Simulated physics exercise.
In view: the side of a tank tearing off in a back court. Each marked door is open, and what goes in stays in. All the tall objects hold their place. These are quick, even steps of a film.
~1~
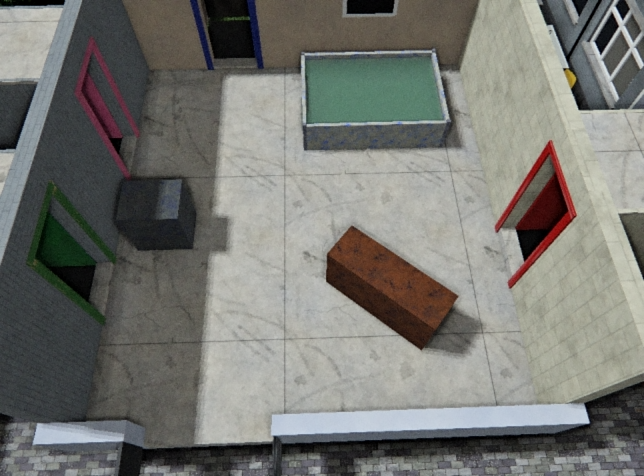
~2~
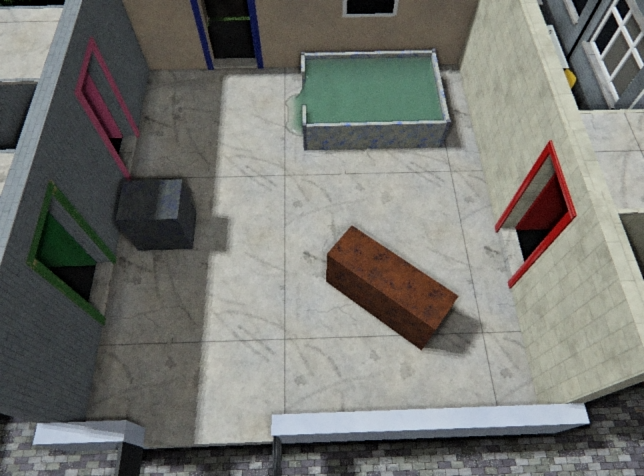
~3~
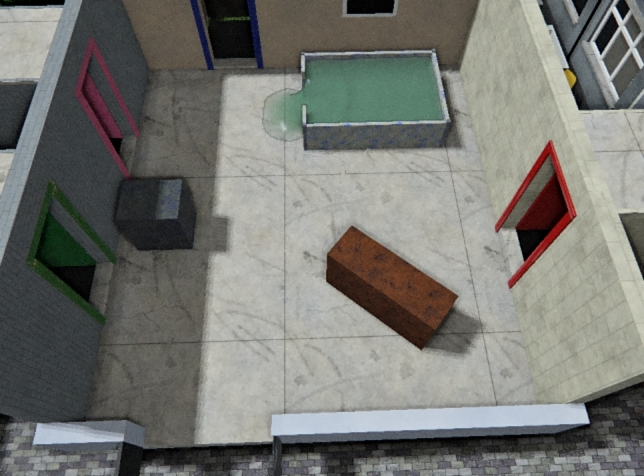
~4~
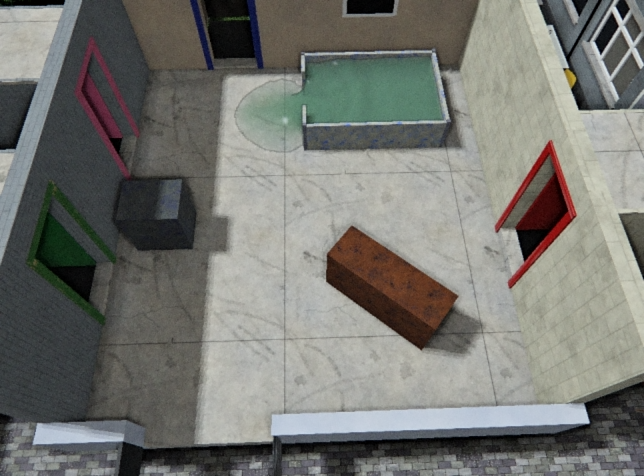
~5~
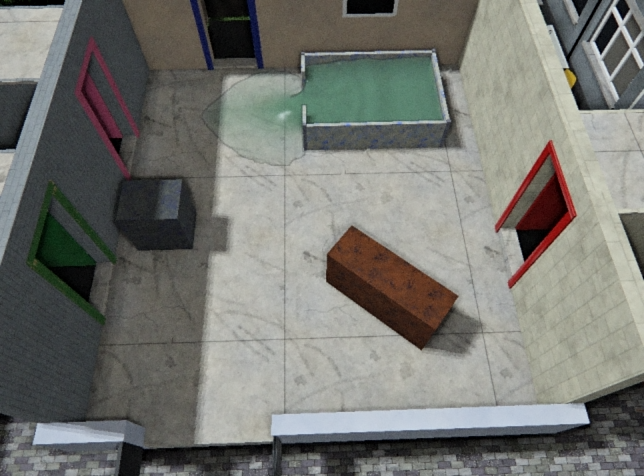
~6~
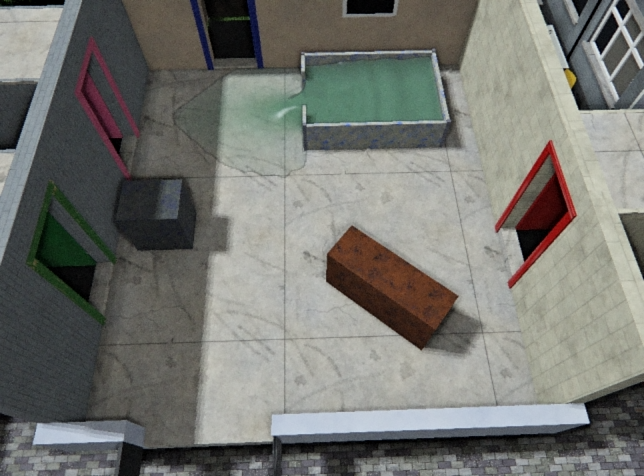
Walled back court, greenish water bursting from the left side of a still open tank and fanning leftward across pale paving into shadow.
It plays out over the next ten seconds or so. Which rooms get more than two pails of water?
In the end: The blue door takes more than that; the green door stays under that; the pink door takes more than that; the red door stays under that.
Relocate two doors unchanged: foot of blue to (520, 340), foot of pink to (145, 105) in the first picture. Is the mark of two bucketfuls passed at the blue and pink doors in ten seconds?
In short: The blue door lets less in; the pink door passes that mark.
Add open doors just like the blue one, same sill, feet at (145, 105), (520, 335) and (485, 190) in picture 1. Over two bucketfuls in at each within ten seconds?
As listed: Passes that mark, is under, lets less in.
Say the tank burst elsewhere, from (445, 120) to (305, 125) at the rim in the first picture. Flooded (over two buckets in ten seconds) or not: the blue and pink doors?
My reading: The blue one lets less in, the pink one holds.
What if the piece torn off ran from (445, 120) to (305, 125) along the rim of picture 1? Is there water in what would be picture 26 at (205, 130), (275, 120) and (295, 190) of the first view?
As listed: No water, clear, covered.
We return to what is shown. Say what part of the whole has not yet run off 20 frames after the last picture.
Some 94 per cent.
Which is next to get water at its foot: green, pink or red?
That is the pink one.
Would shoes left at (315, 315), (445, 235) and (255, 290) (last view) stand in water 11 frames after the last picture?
One after the other: No water, clear, clear.
A moment on, water covers 25 % of the floor; the blue door under two buckets in, the green door not reached, the pink door under two buckets in, the red door not reached.
Next, water covers 25 % of the floor; the blue door over two buckets in, the green door not reached, the pink door over two buckets in, the red door not reached.
Then, water covers 30 % of the floor; the blue door over two buckets in, the green door wet at the sill, nothing in, the pink door far over two buckets in, the red door not reached.
Later, water covers 55 % of the floor; the blue door far over two buckets in, the green door wet at the sill, nothing in, the pink door far over two buckets in, the red door not reached.
In the end, water covers 90 % of the floor; the blue door far over two buckets in, the green door wet at the sill, nothing in, the pink door far over two buckets in, the red door wet at the sill, nothing in.
